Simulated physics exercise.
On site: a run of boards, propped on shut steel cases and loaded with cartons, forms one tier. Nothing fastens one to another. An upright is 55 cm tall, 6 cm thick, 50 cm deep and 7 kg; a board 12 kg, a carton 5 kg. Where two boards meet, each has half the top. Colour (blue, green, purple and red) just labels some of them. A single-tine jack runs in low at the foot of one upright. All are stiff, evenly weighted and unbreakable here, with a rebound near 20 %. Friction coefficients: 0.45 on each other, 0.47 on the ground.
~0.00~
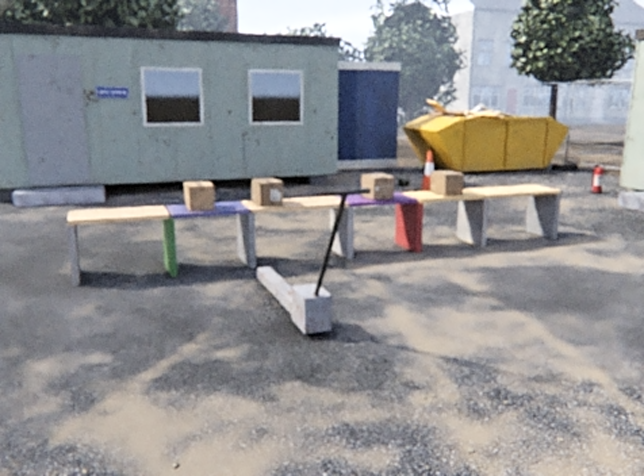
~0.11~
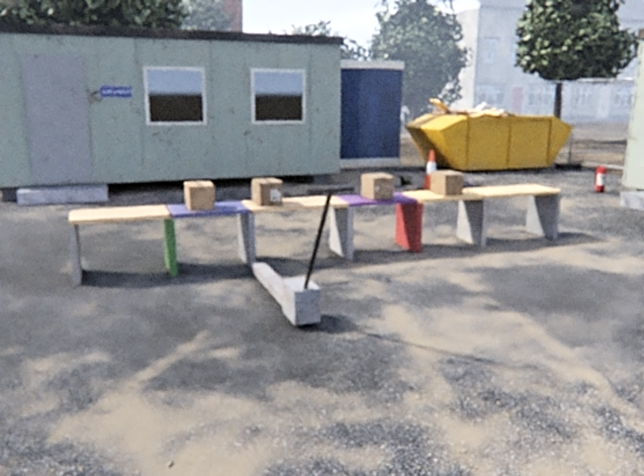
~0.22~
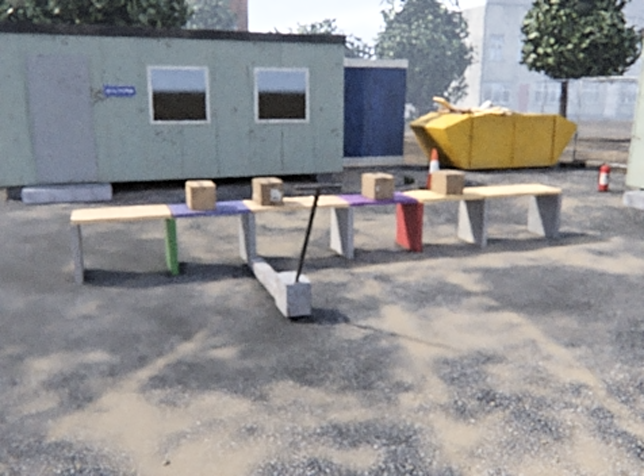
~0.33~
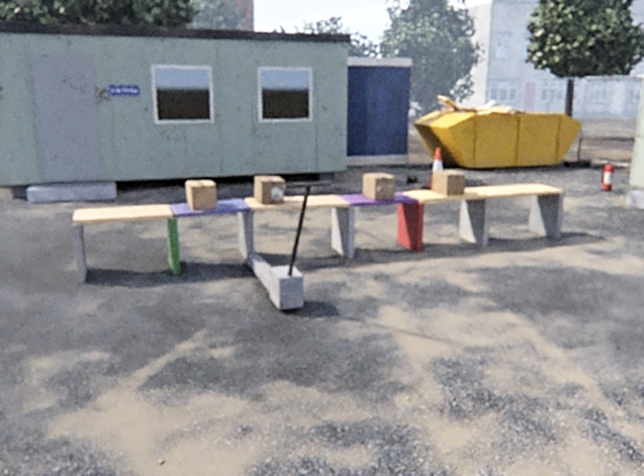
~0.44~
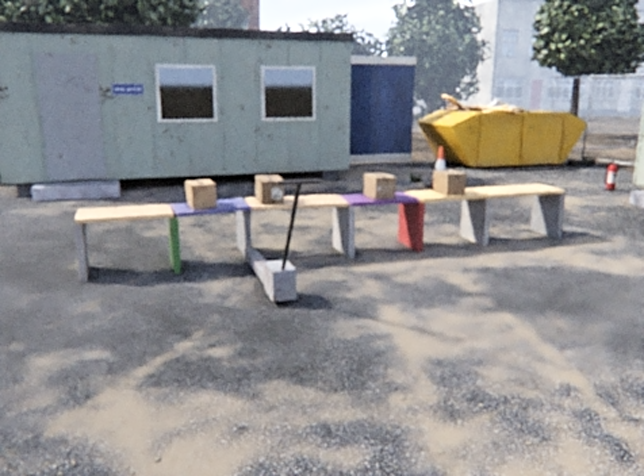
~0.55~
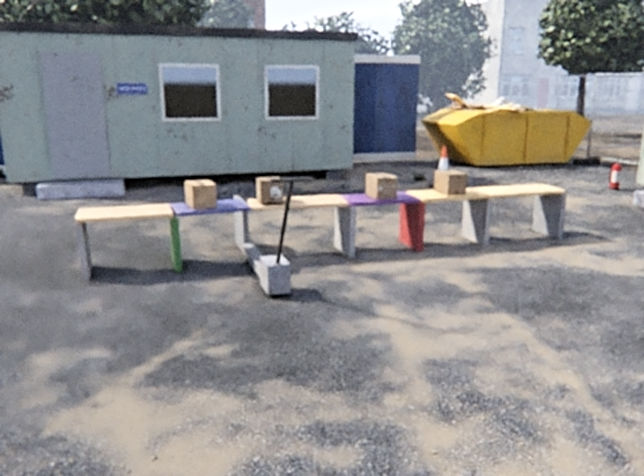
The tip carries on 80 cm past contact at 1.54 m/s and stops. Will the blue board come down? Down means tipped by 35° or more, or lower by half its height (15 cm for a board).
The blue board drops.
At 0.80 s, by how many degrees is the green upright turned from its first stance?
About 5°.
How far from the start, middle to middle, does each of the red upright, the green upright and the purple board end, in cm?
About: Red 0, green 30, purple 0.
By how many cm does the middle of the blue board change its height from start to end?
It ends some 50 cm lower.
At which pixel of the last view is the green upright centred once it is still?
At about (158, 265).
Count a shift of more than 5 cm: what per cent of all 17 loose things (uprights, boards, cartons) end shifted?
It is 45 per cent.
After 0.66 s, none of the 17 pieces down, 8 disturbed; blue board leaning 8°; green upright leaning 3°.
After 0.80 s, 4 of the 17 pieces down; blue board leaning 37°, 24 cm lower; green upright leaning 6°.
After 1.02 s, 5 of the 17 pieces down; blue board leaning 17°, 44 cm lower; green upright leaning 67°.
After 1.34 s, 7 of the 17 pieces down; blue board leaning 8°, 50 cm lower; green upright on its side.
At rest (2.2 s), 7 of the 17 pieces down; blue board leaning 7°, 50 cm lower; green upright on its side; red upright unmoved. As the last picture would show them, middles, blue board near (186, 255), green upright near (158, 265).
